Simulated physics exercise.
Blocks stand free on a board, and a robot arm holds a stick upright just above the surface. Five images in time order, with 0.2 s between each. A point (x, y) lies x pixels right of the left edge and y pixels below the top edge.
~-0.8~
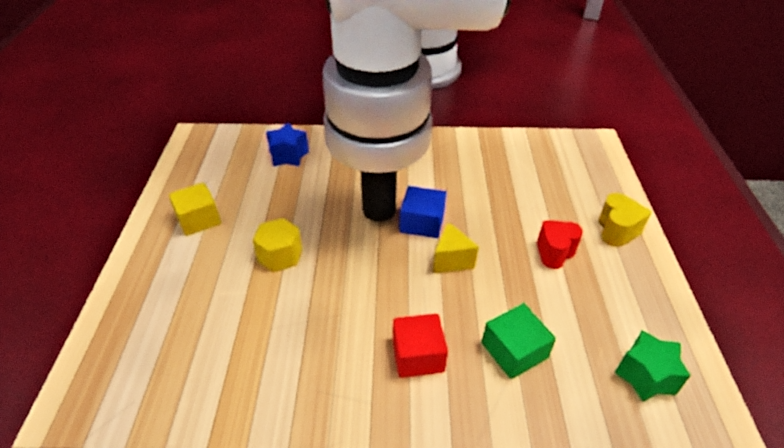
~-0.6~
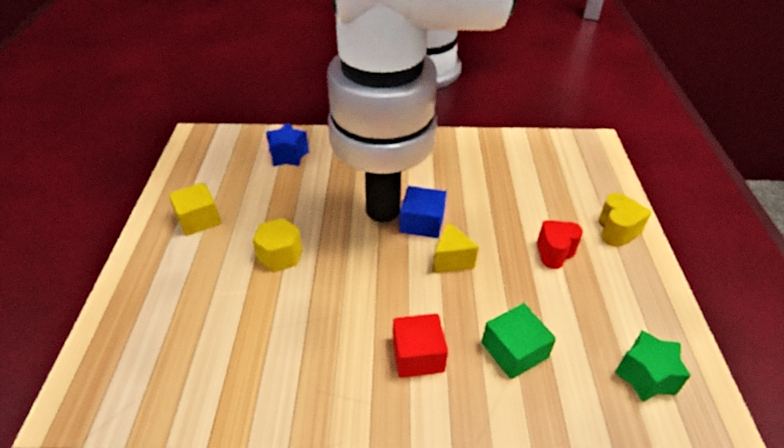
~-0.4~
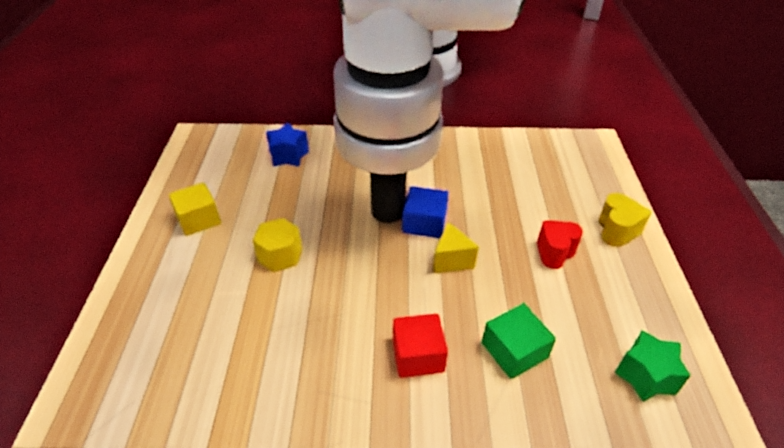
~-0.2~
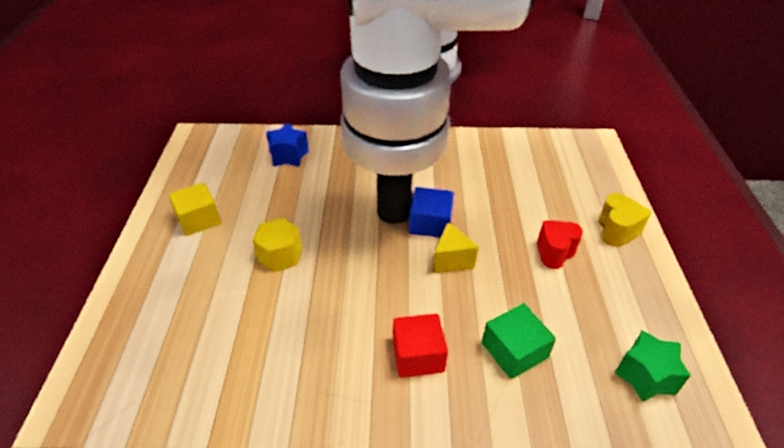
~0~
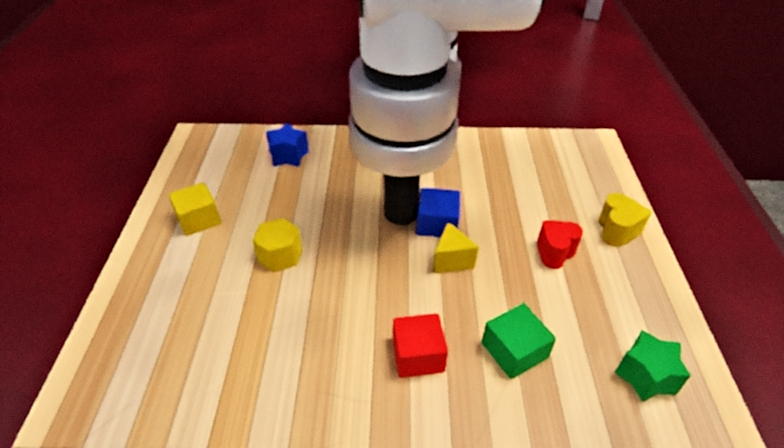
On a wooden board, a robot arm's stick nudges the blue block slightly right.
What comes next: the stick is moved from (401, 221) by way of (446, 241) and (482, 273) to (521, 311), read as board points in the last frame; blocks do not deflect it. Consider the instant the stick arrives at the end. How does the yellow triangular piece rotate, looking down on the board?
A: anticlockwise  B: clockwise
Letter B.
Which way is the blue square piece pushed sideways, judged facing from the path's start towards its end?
Out to the left.
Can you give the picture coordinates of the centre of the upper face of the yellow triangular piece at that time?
Top centre: (473, 280).
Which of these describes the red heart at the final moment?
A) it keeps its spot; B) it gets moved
That would be A.
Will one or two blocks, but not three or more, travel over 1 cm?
Yes, that is how it ends up.
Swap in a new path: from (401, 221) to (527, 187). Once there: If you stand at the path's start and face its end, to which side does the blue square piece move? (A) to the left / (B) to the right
Choice B: To the right.
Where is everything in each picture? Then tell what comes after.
In the first picture, stick's lower end (379, 210); blue square piece (424, 200); yellow triangular piece (454, 239); green square piece (521, 329); red heart (562, 232).
In the second picture, stick (383, 211); blocks still.
In the third picture, stick (388, 211); blue square piece (426, 200).
In the fourth picture, stick (394, 212); blue square piece (433, 201).
In the fifth picture, stick (401, 213); blue square piece (440, 201); yellow triangular piece (454, 239); green square piece (521, 329); red heart (562, 232).
The first path, step by step. One third of the way, stick (447, 233); blue square piece (481, 206), turned 45° anticlockwise; yellow triangular piece (459, 248), turned 20° clockwise.
Two thirds of the way, stick (484, 266); blue square piece (482, 206), turned 45° anticlockwise; yellow triangular piece (472, 276), turned 110° clockwise.
At the end, stick (523, 303); blue square piece (482, 206), turned 45° anticlockwise; yellow triangular piece (473, 280), turned 120° clockwise; green square piece (522, 334); red heart still.
